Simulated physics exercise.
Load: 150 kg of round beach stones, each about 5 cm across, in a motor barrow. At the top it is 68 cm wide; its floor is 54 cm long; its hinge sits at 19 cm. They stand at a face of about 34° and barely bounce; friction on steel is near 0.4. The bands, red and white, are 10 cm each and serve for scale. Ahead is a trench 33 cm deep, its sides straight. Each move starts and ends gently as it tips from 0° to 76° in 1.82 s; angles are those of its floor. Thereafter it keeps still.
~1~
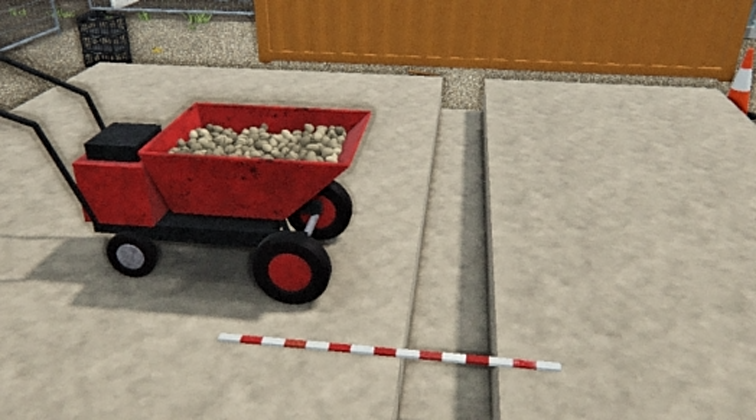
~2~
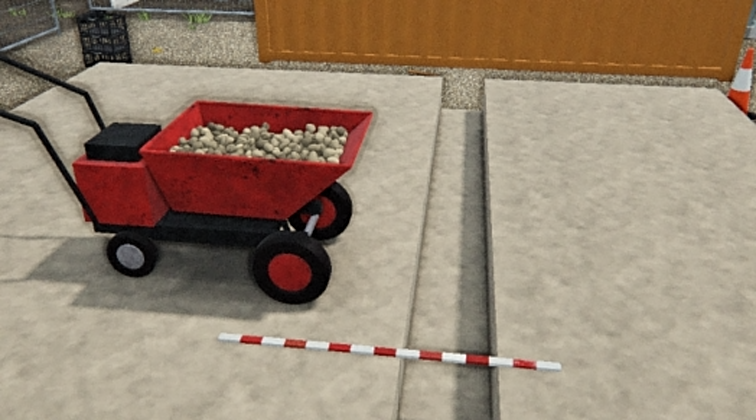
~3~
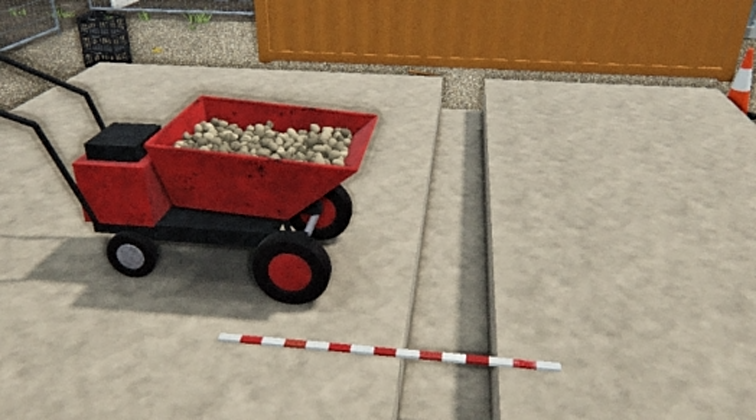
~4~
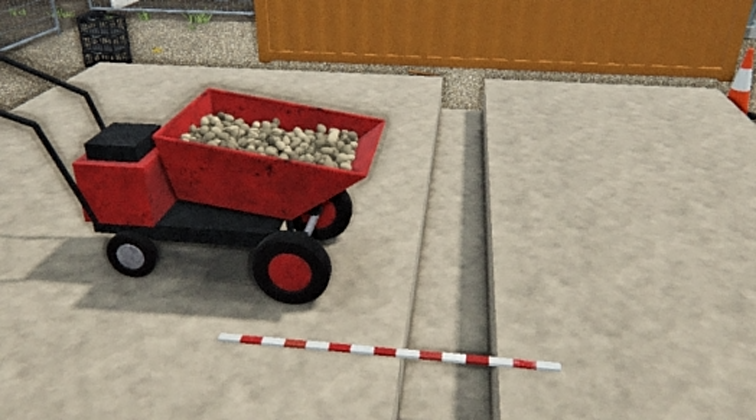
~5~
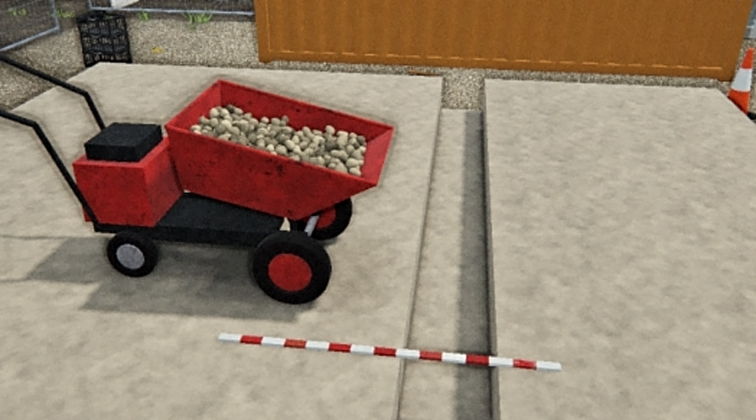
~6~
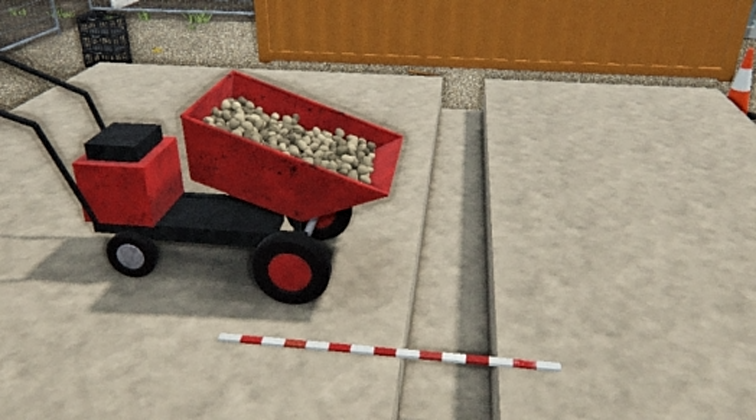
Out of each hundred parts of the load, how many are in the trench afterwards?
About 99 out of 100.
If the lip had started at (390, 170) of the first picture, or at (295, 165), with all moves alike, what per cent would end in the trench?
Result: Close to 60 then close to 70 per cent.
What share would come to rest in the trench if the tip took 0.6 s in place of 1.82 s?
Estimate: About 90 %.
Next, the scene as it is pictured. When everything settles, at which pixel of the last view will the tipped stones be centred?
Look at roughly (456, 317).
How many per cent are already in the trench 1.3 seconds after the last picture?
Some 85 per cent.
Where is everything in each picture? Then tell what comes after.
In the first picture, lip at (349, 166), floor tilted 0°, highest stones at (323, 138).
In the second picture, lip at (351, 167), floor tilted 1°, highest stones at (324, 138).
In the third picture, lip at (357, 171), floor tilted 4°, highest stones at (247, 134).
In the fourth picture, lip at (366, 176), floor tilted 8°, highest stones at (213, 124).
In the fifth picture, lip at (376, 185), floor tilted 13°, highest stones at (222, 117).
In the sixth picture, the skip is at 19°, its lip at (388, 195); the top of the load is at (229, 110).
Then, 0.8 s after the last picture the floor is at 64°, 97 % in the skip, 3 % in the trench; the foremost stones are at (457, 282).
Then, 1.3 s after the last picture the floor is at 76°, 14 % in the skip, 85 % in the trench, 1 % past the trench; the foremost stones are at (513, 289).
Then, 1.7 s after the last picture the floor is at 76°, 0 % in the skip, 99 % in the trench, 1 % past the trench; the foremost stones are at (533, 292).
Then, 3.6 s after the last picture the floor is at 76°, 0 % in the skip, 99 % in the trench, 1 % past the trench; the foremost stones are at (535, 292).
